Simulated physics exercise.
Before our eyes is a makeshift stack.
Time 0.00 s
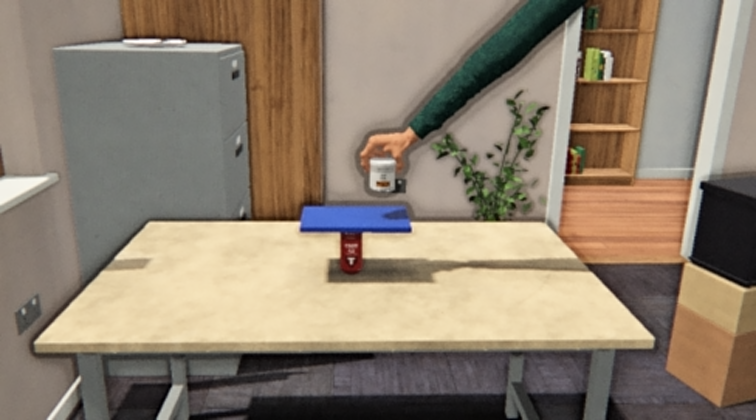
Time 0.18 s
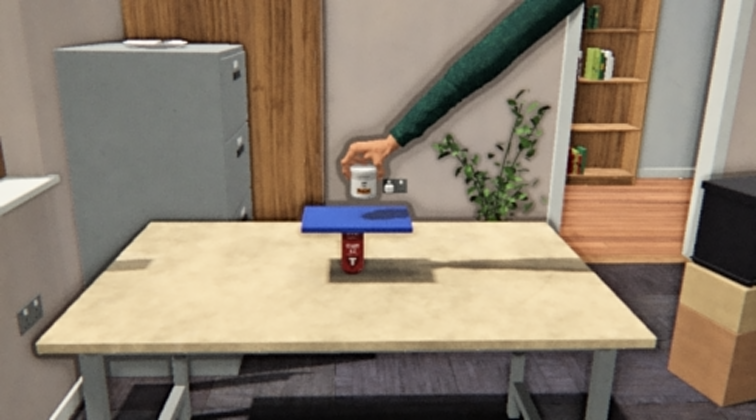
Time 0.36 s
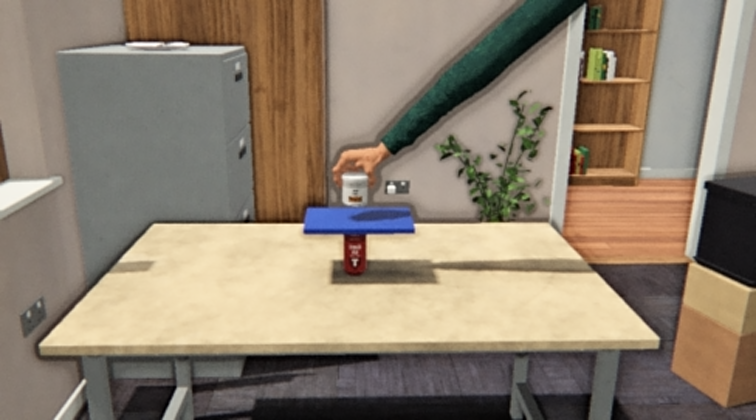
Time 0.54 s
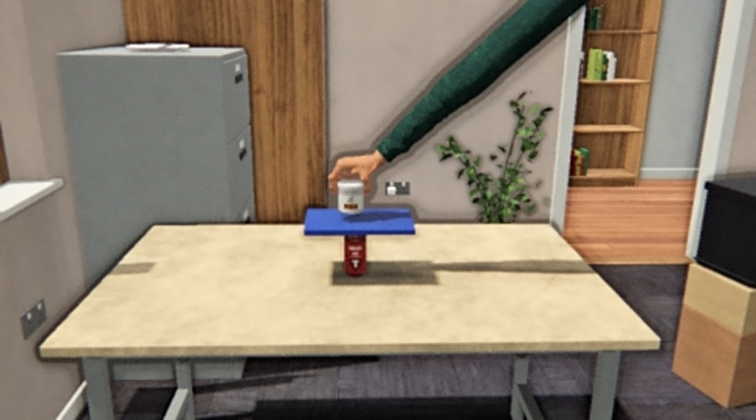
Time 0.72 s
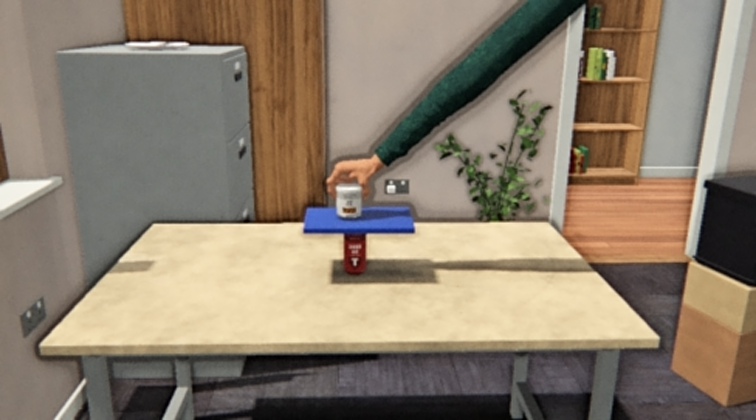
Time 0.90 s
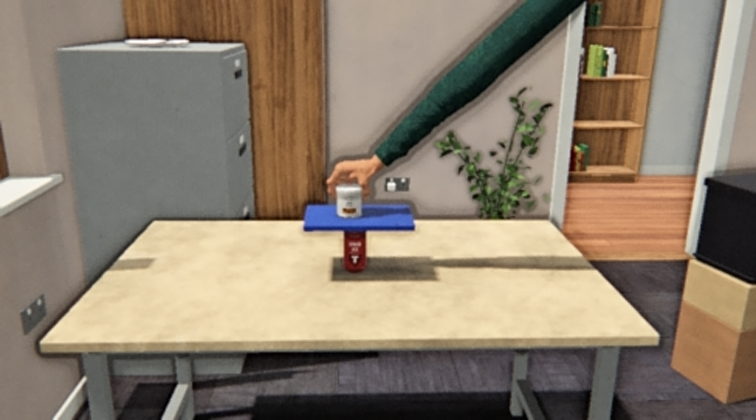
A hand in a dark green sleeve, reaching in from the upper right, lowers a small white tin, drifting left as it descends, in an office seen from the front and slightly above. A blue lid lies across a red container on a pale table, with a grey cabinet left, a plant and shelves right. The tin is set on the lid, fingers still holding it, while the view barely shifts.
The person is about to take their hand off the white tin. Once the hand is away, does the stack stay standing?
It is going to be fine.
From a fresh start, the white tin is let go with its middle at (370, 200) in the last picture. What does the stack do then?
Stands.
By 1.10 s, all is still.
By 1.30 s, white tin resting near (349, 201).
When it is over (2.0 s), all 3 as before. End places, in pixels of the last picture, white tin near (349, 201). The stack keeps its balance.
